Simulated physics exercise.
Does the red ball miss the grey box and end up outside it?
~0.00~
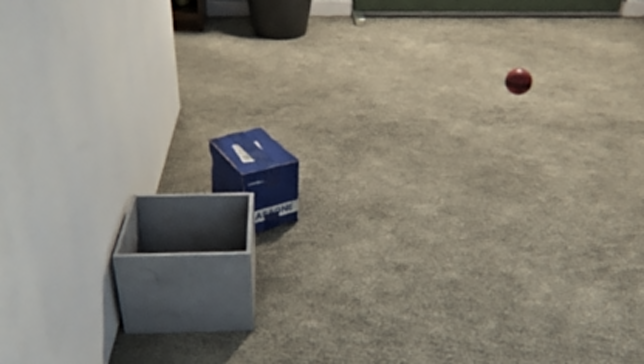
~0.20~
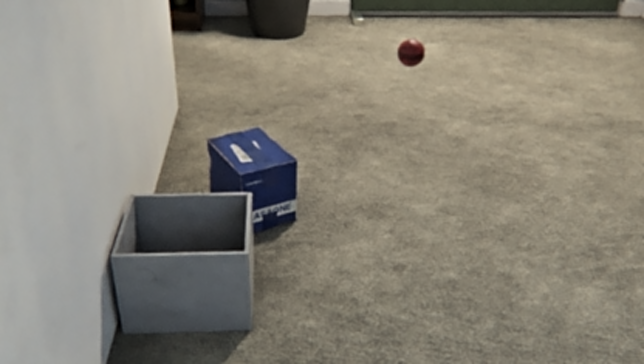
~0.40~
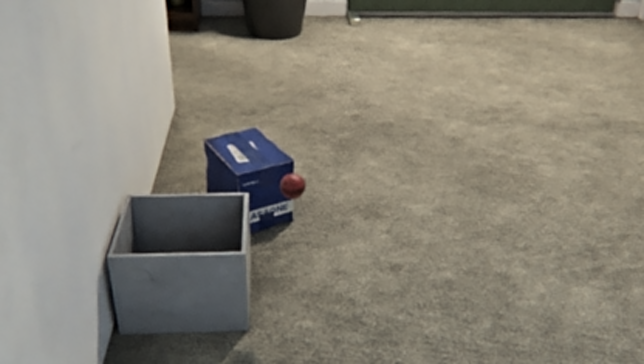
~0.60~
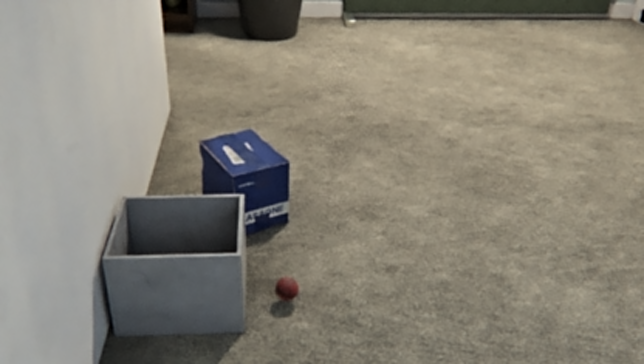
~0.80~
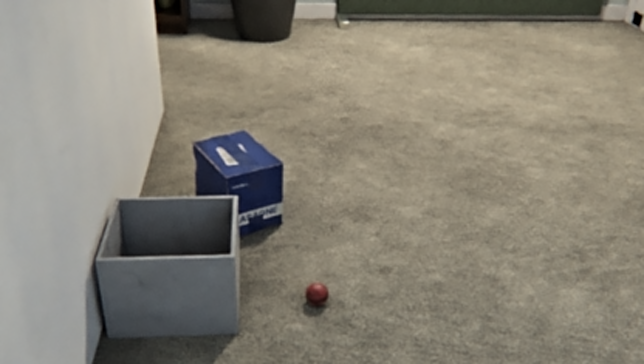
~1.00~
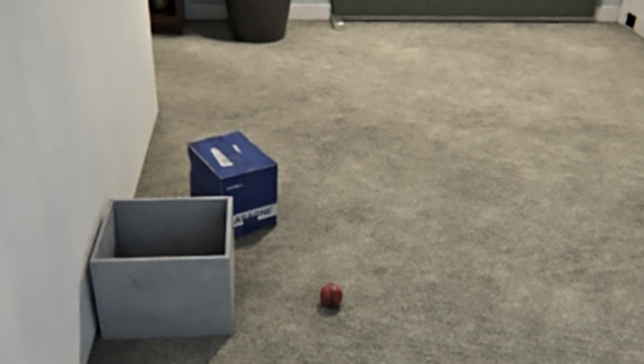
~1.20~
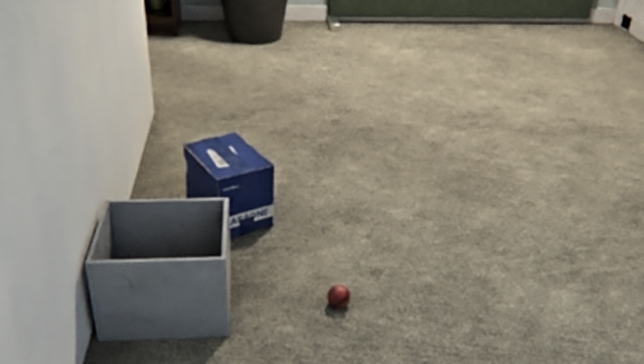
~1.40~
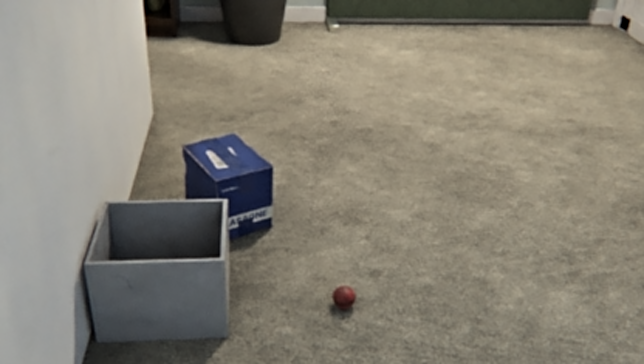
Yes, the red ball comes down short of the grey box and ends up resting on the carpet to its right.
An empty grey box stood beside a wall with a blue parcel just behind it as a red ball flew in from the right, dropped to the carpet, missing the box, then drifted a little to the right and came to rest.
